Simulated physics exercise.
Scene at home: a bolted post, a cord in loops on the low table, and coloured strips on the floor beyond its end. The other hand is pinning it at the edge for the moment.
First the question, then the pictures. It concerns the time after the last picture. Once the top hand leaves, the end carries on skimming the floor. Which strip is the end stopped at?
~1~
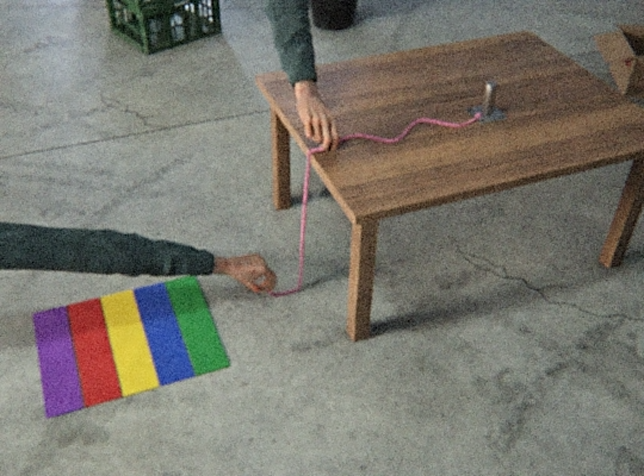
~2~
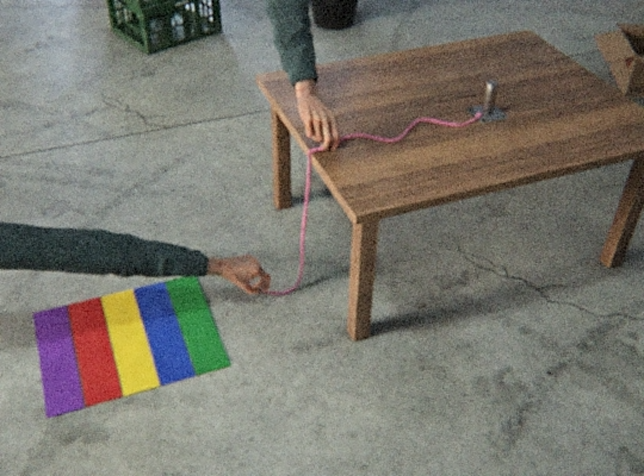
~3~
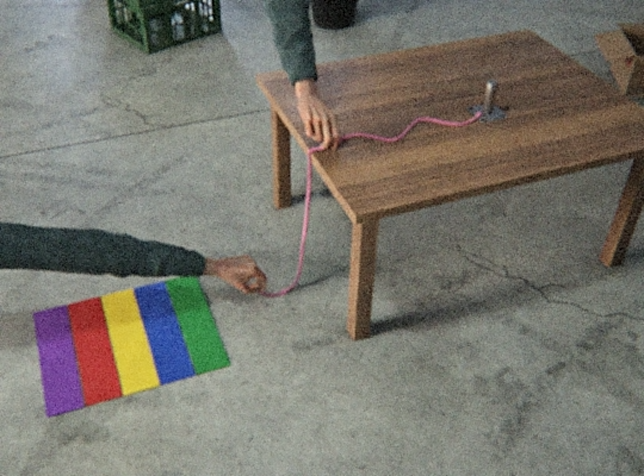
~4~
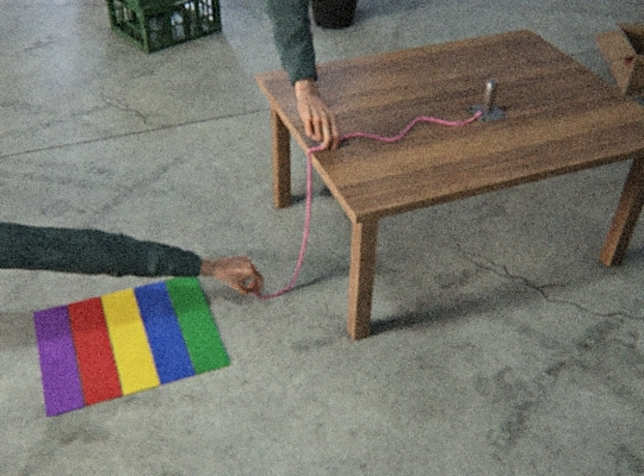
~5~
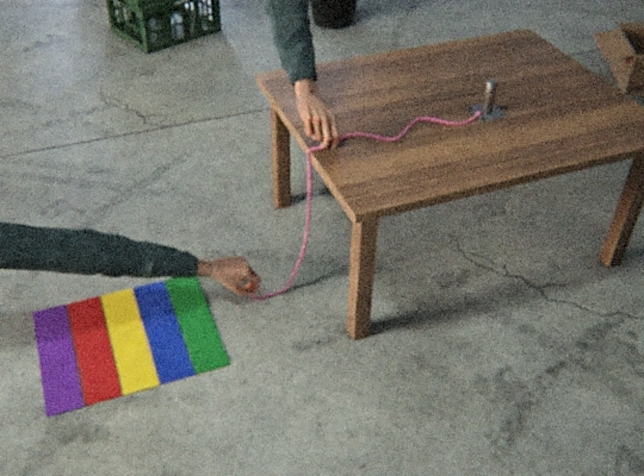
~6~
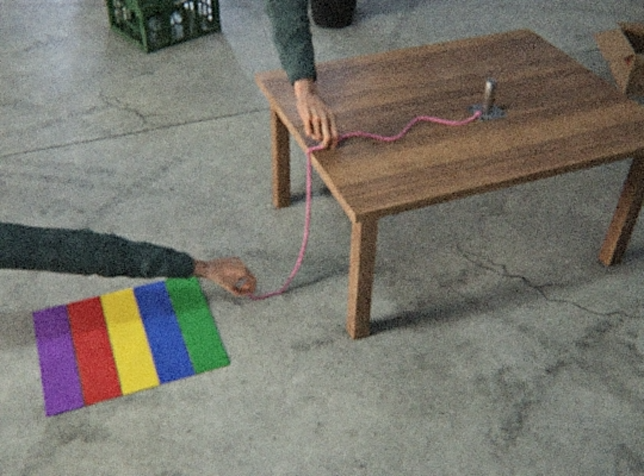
Stopped at yellow.
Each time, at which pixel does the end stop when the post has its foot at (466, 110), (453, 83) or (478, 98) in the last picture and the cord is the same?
You'd find it around (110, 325), then (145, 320), and finally (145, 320).
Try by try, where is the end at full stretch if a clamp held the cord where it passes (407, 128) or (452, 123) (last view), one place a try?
Pixel positions per try: (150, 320); (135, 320).
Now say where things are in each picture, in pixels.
The first picture shows end (267, 289); green (207, 353); blue (172, 362); yellow (137, 372); red (100, 382); purple (62, 393).
The second picture shows end (261, 290); cord through (459, 125) (407, 131) (351, 136) (309, 173) (304, 228) (299, 280).
The third picture shows end (257, 290).
The fourth picture shows end (254, 291); cord through (459, 124) (407, 130) (351, 135) (310, 172) (307, 226) (294, 280).
The fifth picture shows end (251, 292).
The sixth picture shows end (247, 292); cord through (458, 124) (406, 130) (350, 135) (309, 172) (307, 226) (290, 279).
Early on, end near (177, 310); over green.
Midway, end near (146, 318); over blue.
At the end of the slack, end near (129, 323); over yellow. Over yellow.
